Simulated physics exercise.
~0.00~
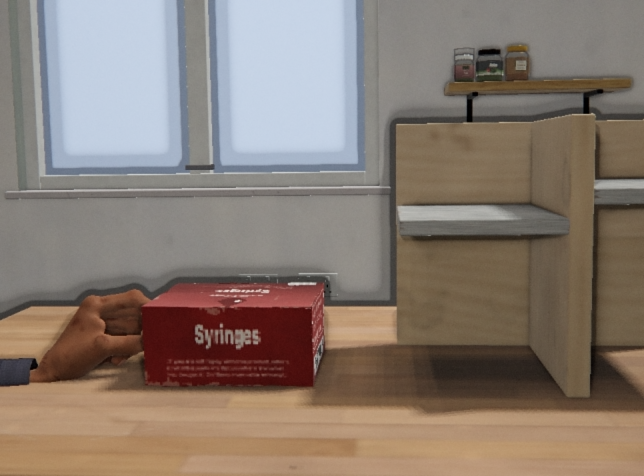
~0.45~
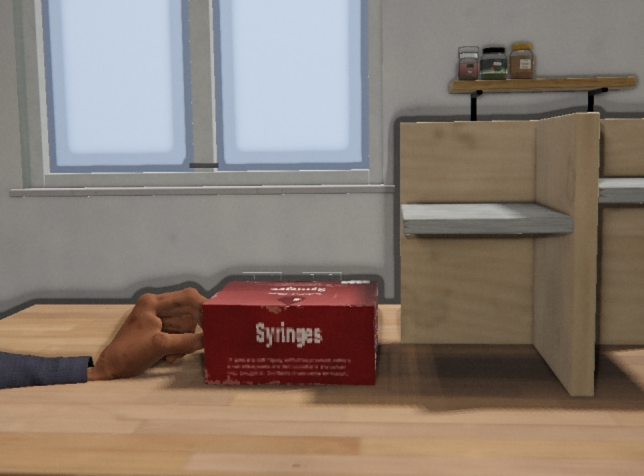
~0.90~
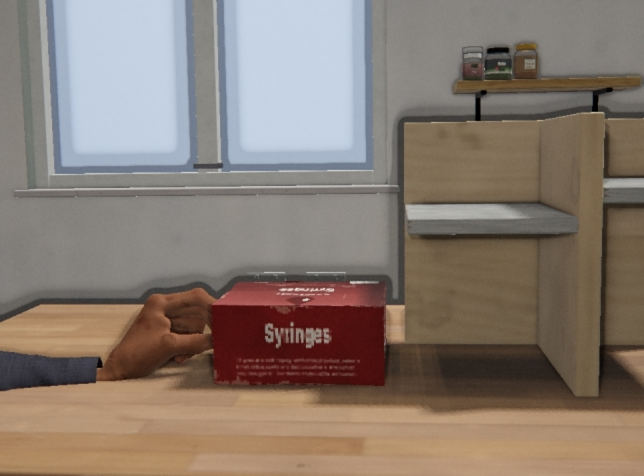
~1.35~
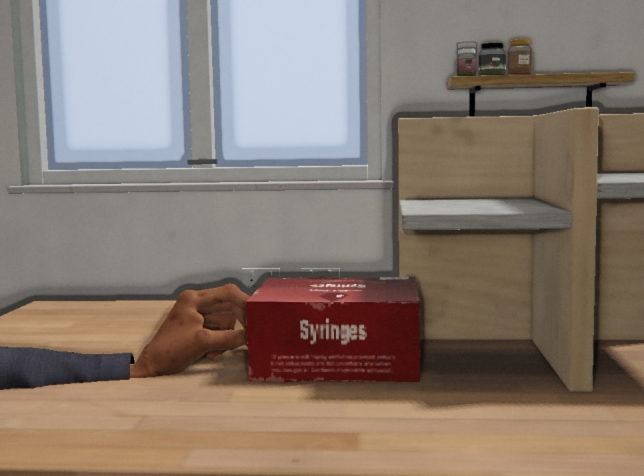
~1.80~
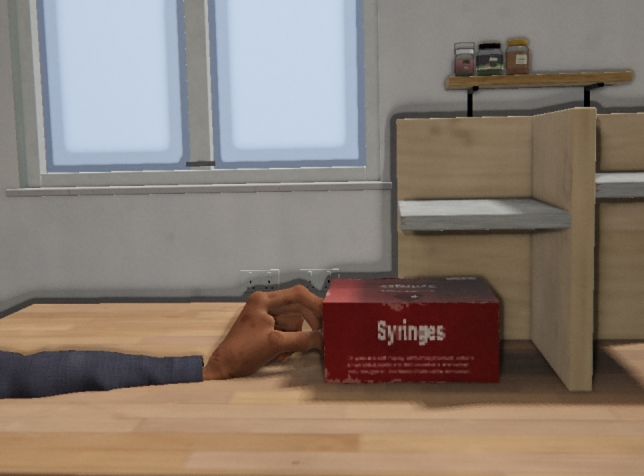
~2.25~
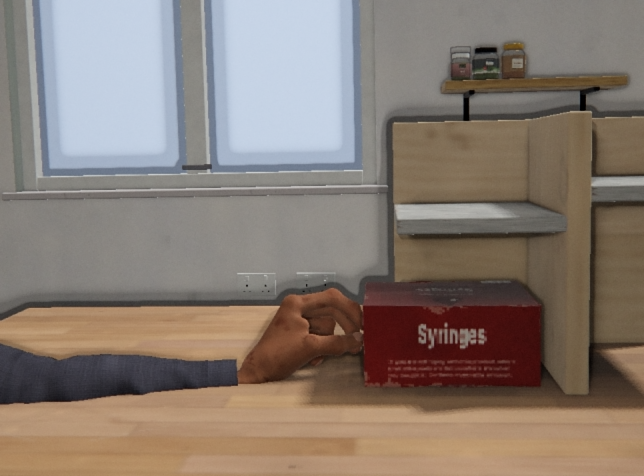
In a grey-walled room, a slightly swaying camera looks straight across a pale wooden tabletop towards frosted windows. A red box labelled "Syringes" sits on the left part of the table, and at the right stands a light wooden unit with a low grey shelf, below small jars on a wall ledge. A hand in a dark blue sleeve, at the box's left side, pushes it to the right. The box slides along the tabletop, reaches the opening and continues in. It ends beneath the grey shelf, clearing it, with the hand still at its left side.
